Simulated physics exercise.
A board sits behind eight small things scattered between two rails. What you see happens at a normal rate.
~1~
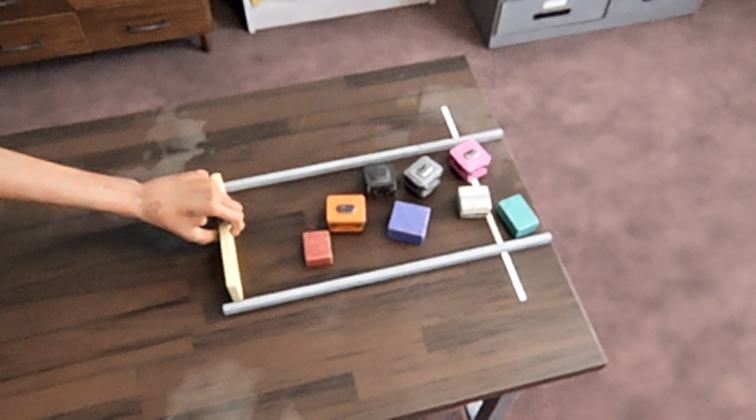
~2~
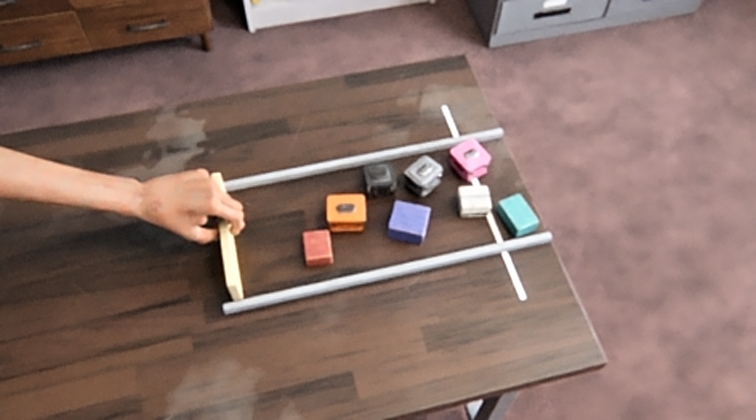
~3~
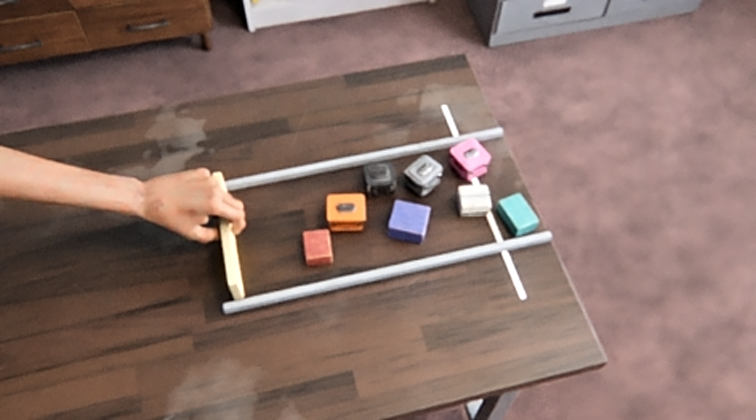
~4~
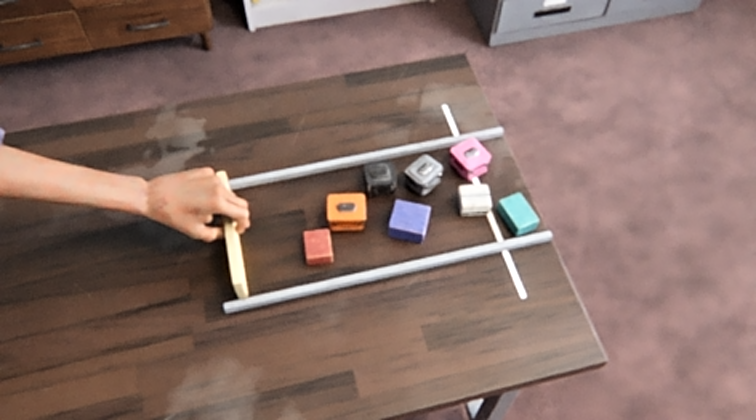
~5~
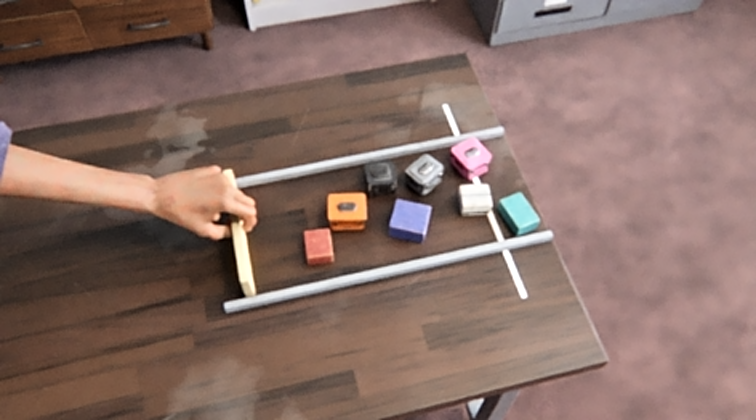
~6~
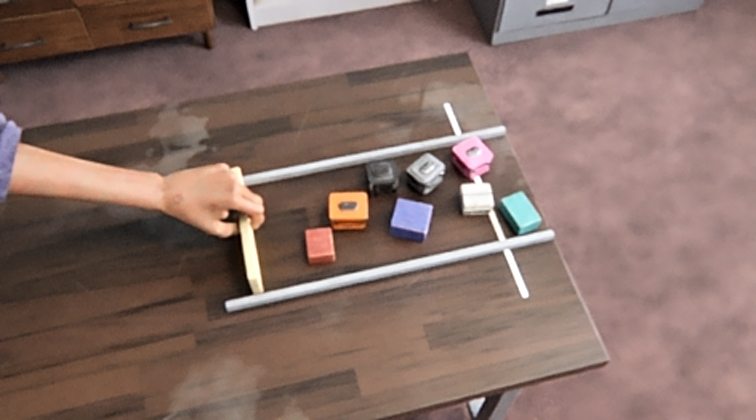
A hand slowly slides a pale board a short way to the right between two grey rails on a dark wooden table, seen from above at an angle in a carpeted room. Ahead of it sit red, orange, blue, black, grey, white, pink and turquoise blocks and cases, with white tape crossing near the right edge. The scattered things stay in place, and the view barely shifts.
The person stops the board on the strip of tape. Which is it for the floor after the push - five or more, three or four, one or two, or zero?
I expect three or four drops over the end.
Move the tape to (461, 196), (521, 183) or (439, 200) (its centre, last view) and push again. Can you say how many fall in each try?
In order: 1, 8 and 0.
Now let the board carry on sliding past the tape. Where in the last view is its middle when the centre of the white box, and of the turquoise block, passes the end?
The white box gives roughly (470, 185), the turquoise block roughly (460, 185).
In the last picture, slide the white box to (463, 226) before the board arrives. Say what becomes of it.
Starting there, it drops down in the end.
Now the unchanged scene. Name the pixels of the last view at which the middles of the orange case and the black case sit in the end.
The orange case comes to rest close to (498, 178), while the black case rests close to (486, 156).
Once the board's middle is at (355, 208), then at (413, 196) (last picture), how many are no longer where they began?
Well, it's 2 at the first one and 8 at the second.
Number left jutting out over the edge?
The figure is 2.
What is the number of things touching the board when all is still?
Contact count: 3.
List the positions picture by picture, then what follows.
Turquoise block (517, 216); pink case (469, 161); white box (474, 202); board (226, 237); tape (480, 194), in the first frame.
Pink case (469, 161); board (227, 236), in the second frame.
White box (474, 201); grey case (423, 176), in the third frame.
Turquoise block (518, 214); blue block (409, 222), in the fourth frame.
Pink case (470, 159); black case (381, 178), in the fifth frame.
Turquoise block (520, 213); pink case (472, 158); white box (476, 199); board (246, 230); tape (482, 191), in the sixth frame.
Soon after, none off yet; turquoise block at rest near (520, 213); pink case at rest near (472, 158); white box at rest near (476, 199).
Then, none off yet; turquoise block moved a little near (536, 211); pink case moved about its own width near (505, 145); white box moved well along near (520, 180).
At rest, the number that fall off is three or four; fallen, white box, pink case and turquoise block.
